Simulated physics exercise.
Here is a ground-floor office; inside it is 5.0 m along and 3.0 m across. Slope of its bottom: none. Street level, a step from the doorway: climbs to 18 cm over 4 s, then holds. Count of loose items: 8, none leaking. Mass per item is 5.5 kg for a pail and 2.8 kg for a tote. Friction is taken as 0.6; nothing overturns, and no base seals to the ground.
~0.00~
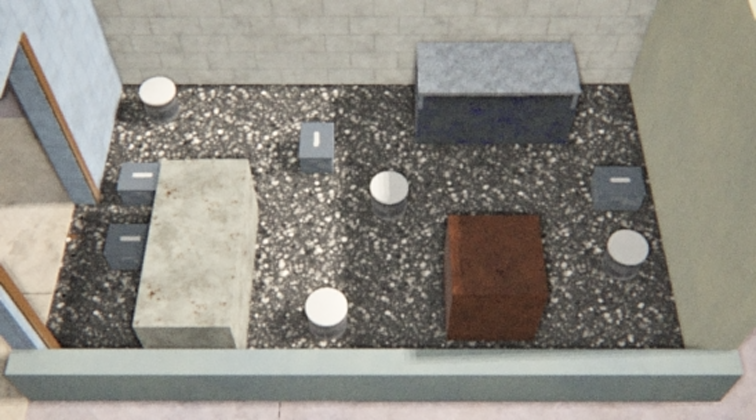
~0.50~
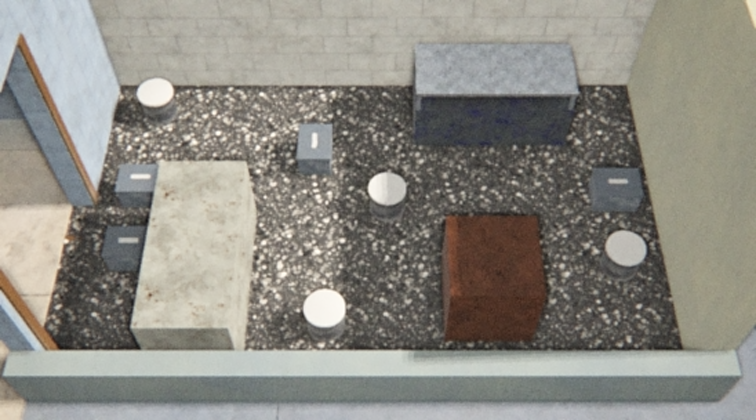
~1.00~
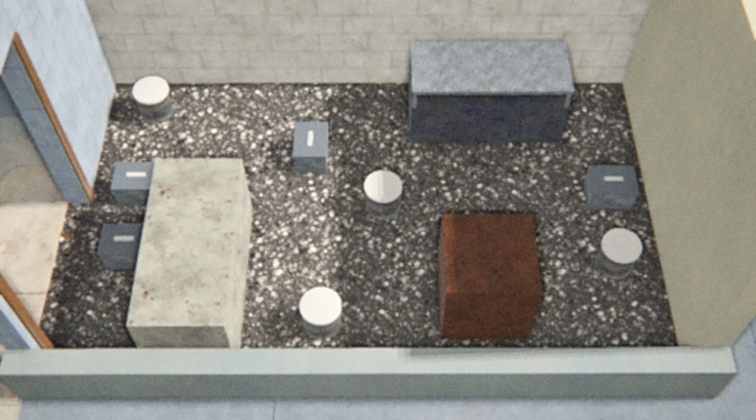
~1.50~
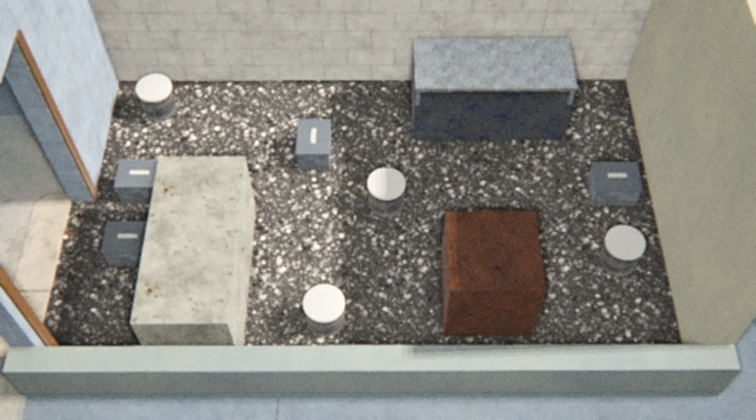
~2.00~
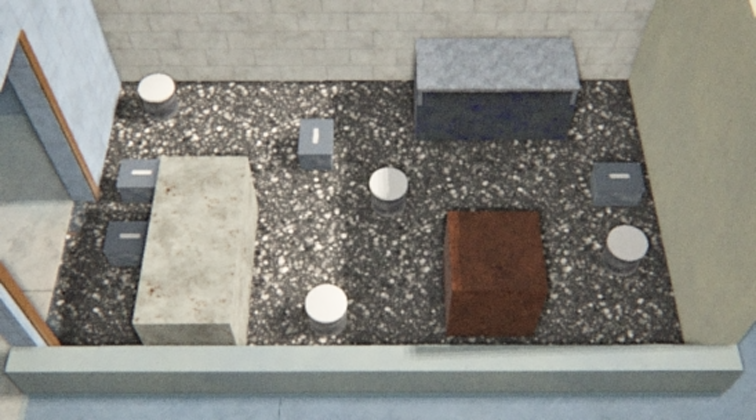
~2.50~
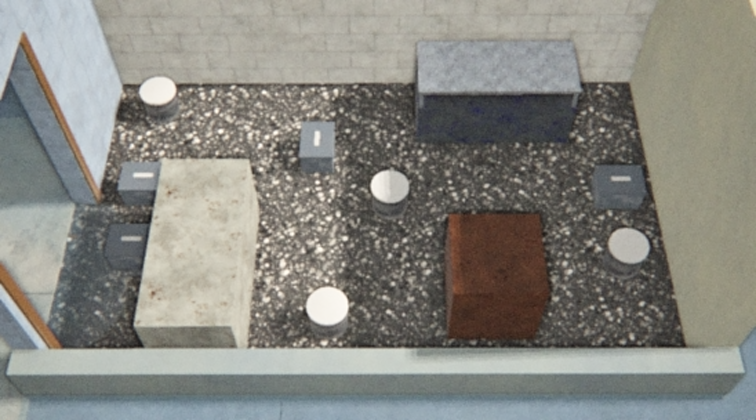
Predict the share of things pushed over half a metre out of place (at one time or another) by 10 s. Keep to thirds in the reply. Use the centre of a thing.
My answer: One to two thirds.
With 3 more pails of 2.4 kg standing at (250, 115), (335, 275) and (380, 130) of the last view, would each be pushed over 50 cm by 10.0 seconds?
One by one, in that order: Above it, below it, above it.
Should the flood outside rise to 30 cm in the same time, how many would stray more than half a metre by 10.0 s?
Then it comes to 7.
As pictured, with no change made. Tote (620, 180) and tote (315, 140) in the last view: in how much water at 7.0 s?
Depth approx. 0 cm / 2 cm.
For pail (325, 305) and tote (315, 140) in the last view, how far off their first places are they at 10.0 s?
0 cm, 140 cm.
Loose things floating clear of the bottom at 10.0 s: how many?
Total: 3.
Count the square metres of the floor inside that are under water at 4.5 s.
About 3.0 m2 is covered.
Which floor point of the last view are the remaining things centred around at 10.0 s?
I'd put it around (433, 235).
After 3.5 s 0 of 8 are over 50 cm from their spots; 1 afloat.
After 4.5 s 1 of 8 are over 50 cm from their spots; 1 afloat.
After 7.0 s 3 of 8 are over 50 cm from their spots; 2 afloat.
After 10.0 s 4 of 8 are over 50 cm from their spots, and 4 have been at some point; 3 afloat.
